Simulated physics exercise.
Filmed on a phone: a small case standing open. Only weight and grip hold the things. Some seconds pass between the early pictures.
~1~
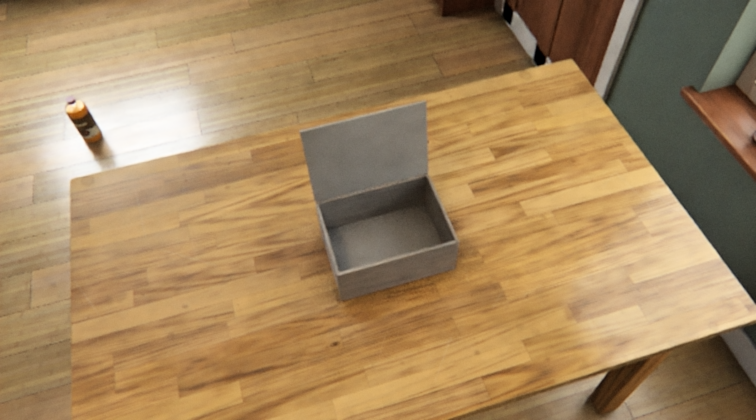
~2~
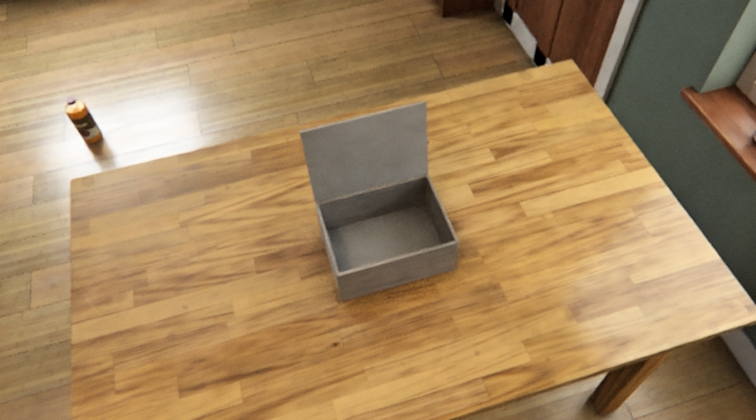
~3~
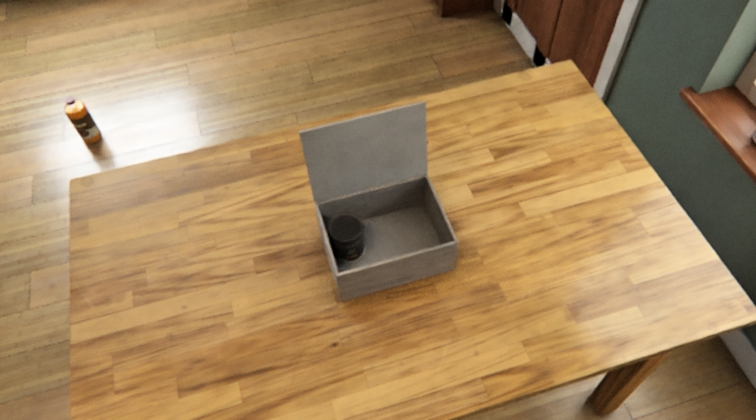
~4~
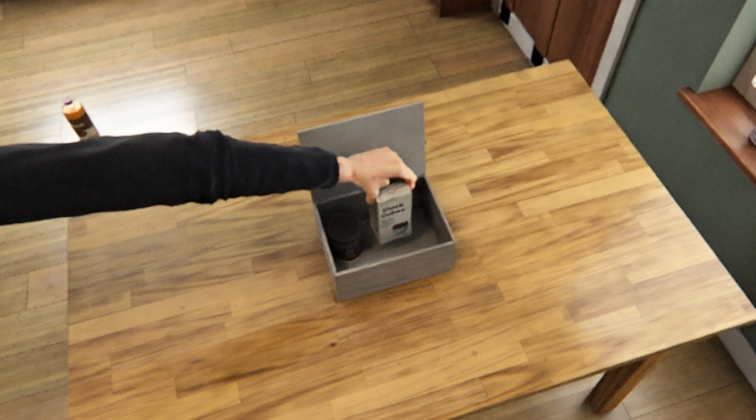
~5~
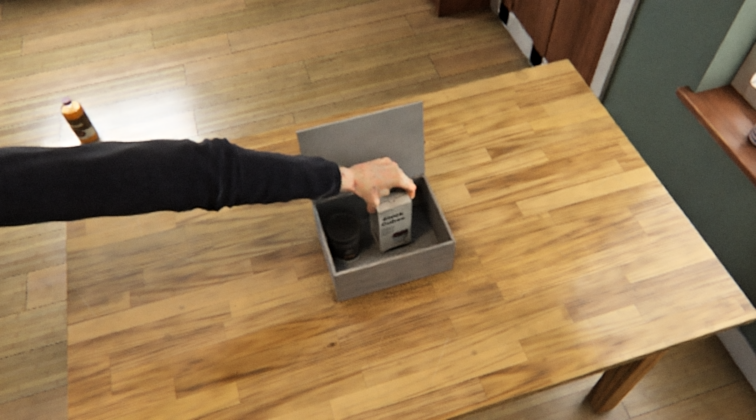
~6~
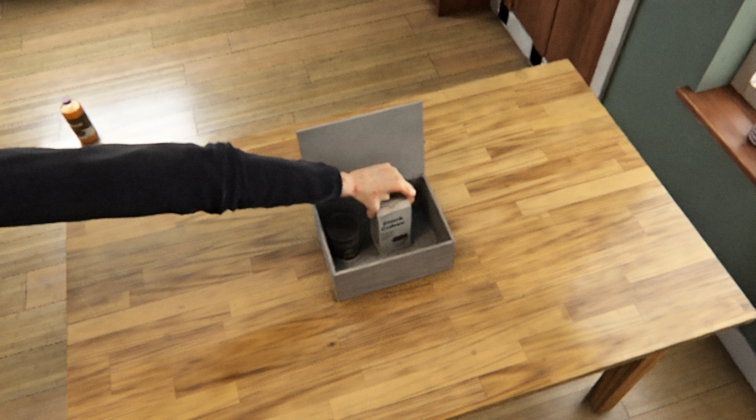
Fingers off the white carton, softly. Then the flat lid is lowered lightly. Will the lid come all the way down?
As it turns out, it is held up.
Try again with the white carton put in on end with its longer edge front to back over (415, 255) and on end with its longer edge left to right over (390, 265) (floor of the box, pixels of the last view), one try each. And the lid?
First, it stays ajar; second, it will not close.
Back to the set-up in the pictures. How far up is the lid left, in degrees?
About 40°.
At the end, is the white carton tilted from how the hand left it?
It stays as placed.
Then, 1.10 s on from there, lid starting down.
Then, 1.40 s on from there, lid 75° above the rim.
Then, 1.60 s on from there, lid 57° above the rim.
Then, 1.70 s on from there, lid 45° above the rim.
In the end, lid 40° above the rim; both unmoved. At the end, from the last picture's camera, white carton near (391, 224).
